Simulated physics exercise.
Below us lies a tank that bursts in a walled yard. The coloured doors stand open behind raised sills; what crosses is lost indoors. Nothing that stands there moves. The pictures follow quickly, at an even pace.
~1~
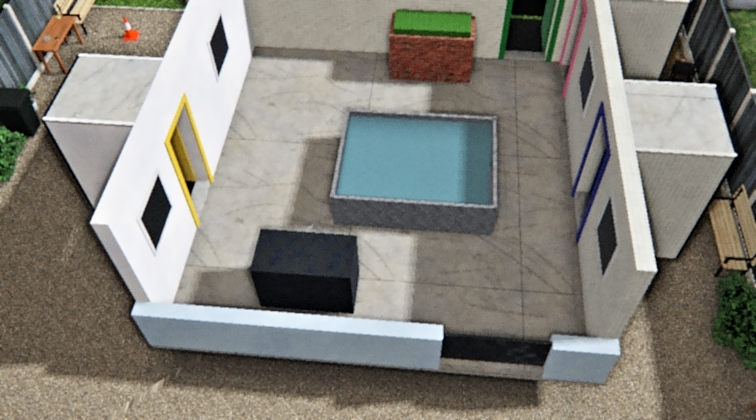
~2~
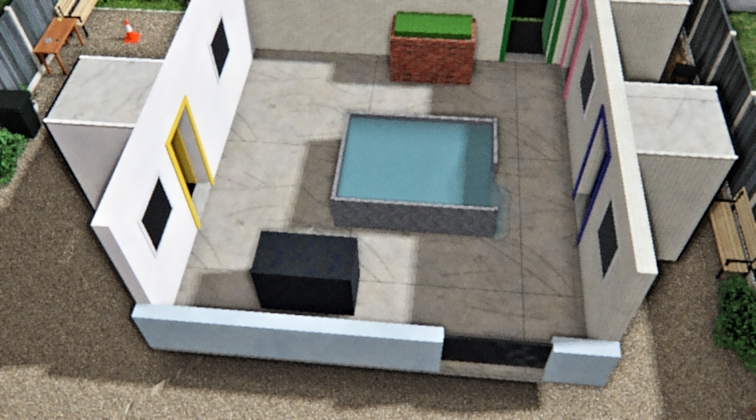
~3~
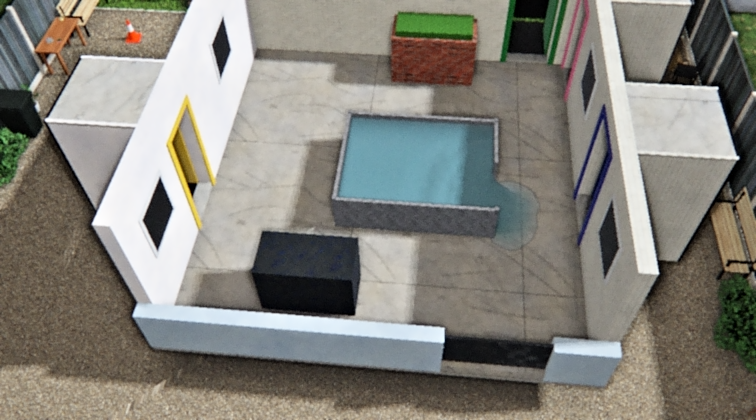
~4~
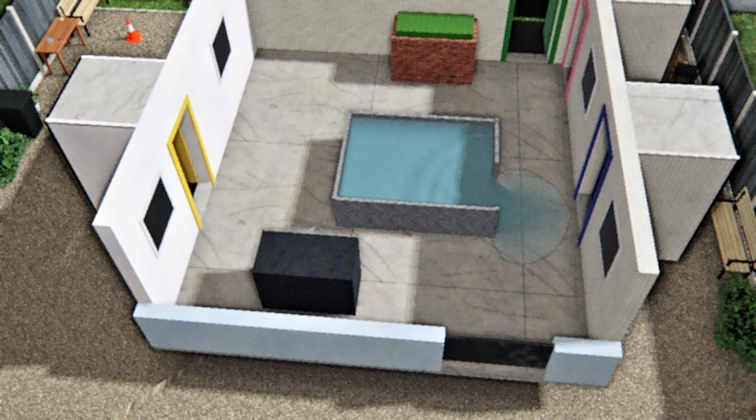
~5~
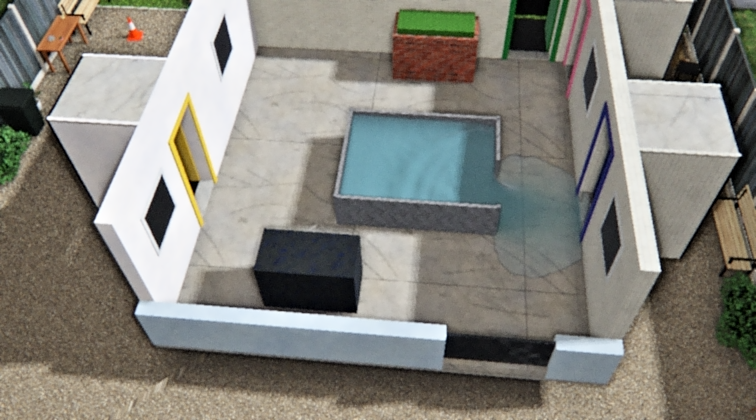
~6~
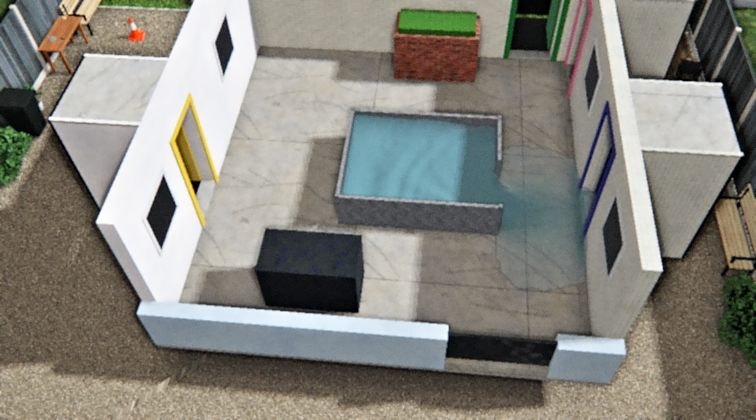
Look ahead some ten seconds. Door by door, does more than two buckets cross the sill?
In the end: The green door takes more than that; the pink door takes more than that; the yellow door stays under that; the blue door takes more than that.
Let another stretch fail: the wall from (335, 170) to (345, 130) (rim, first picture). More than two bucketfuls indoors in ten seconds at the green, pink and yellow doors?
My reading: The green door is under; the pink door holds; the yellow door lets more in.
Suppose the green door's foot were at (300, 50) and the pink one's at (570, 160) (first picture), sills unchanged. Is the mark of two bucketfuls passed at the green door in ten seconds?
Then: The green door is under.
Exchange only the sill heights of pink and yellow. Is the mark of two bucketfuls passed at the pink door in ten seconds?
My reading: The pink one holds.
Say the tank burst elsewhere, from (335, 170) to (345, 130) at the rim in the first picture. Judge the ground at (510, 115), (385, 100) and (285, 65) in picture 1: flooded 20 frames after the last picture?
One after the other: Clear, no water, under water.
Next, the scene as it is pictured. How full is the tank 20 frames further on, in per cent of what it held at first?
Roughly 50 per cent.
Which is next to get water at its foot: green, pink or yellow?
It is the pink door.
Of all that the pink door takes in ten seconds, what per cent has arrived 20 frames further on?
Close to 5 %.
A moment on, water covers 15 % of the floor; the green door not reached, the pink door not reached, the yellow door not reached, the blue door over two buckets in.
Next, water covers 25 % of the floor; the green door not reached, the pink door wet at the sill, nothing in, the yellow door not reached, the blue door far over two buckets in.
Then, water covers 45 % of the floor; the green door over two buckets in, the pink door under two buckets in, the yellow door not reached, the blue door far over two buckets in.
Later, water covers 70 % of the floor; the green door far over two buckets in, the pink door under two buckets in, the yellow door wet at the sill, nothing in, the blue door far over two buckets in.
In the end, water covers 95 % of the floor; the green door far over two buckets in, the pink door over two buckets in, the yellow door wet at the sill, nothing in, the blue door far over two buckets in.
